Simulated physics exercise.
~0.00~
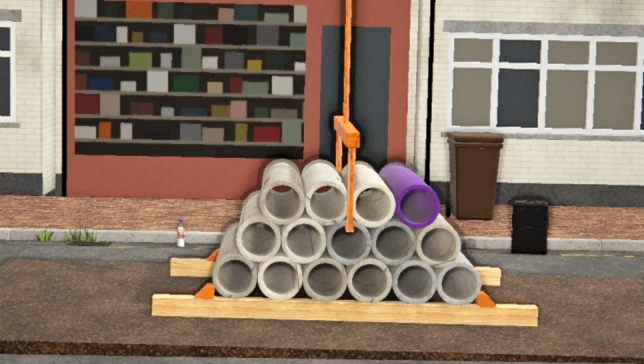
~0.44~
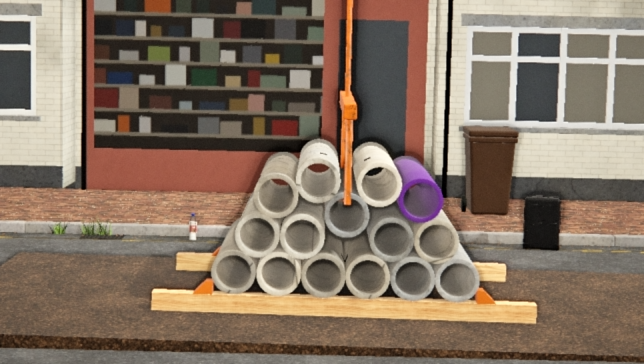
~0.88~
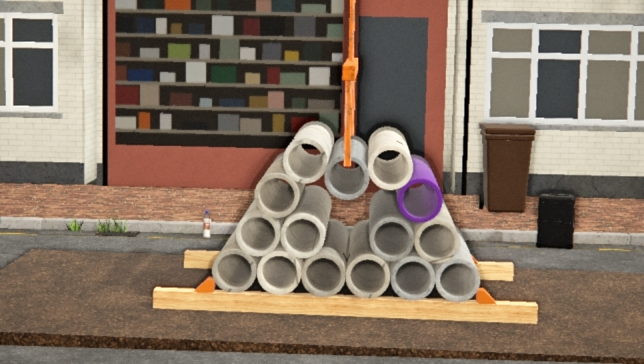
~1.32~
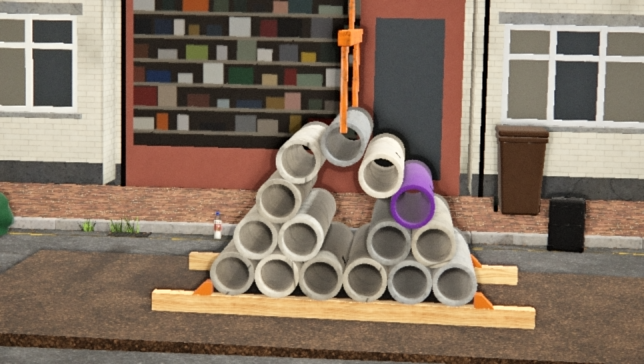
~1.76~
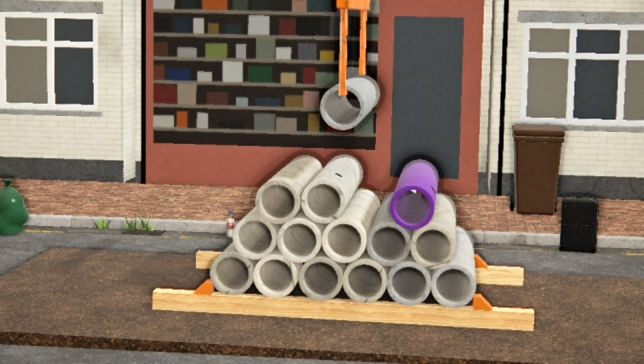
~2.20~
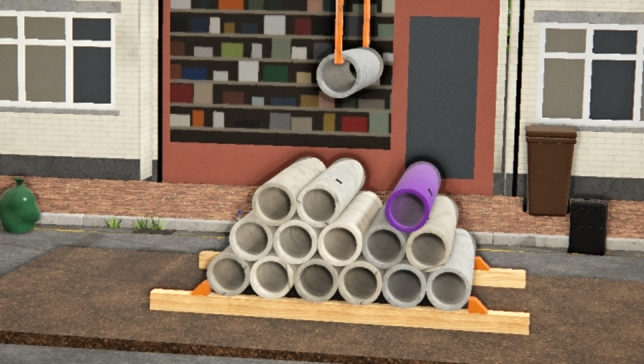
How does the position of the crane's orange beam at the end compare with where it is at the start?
It begins low, just above the top of the stack, and by the end it has risen almost straight up to a place far above the pipes.
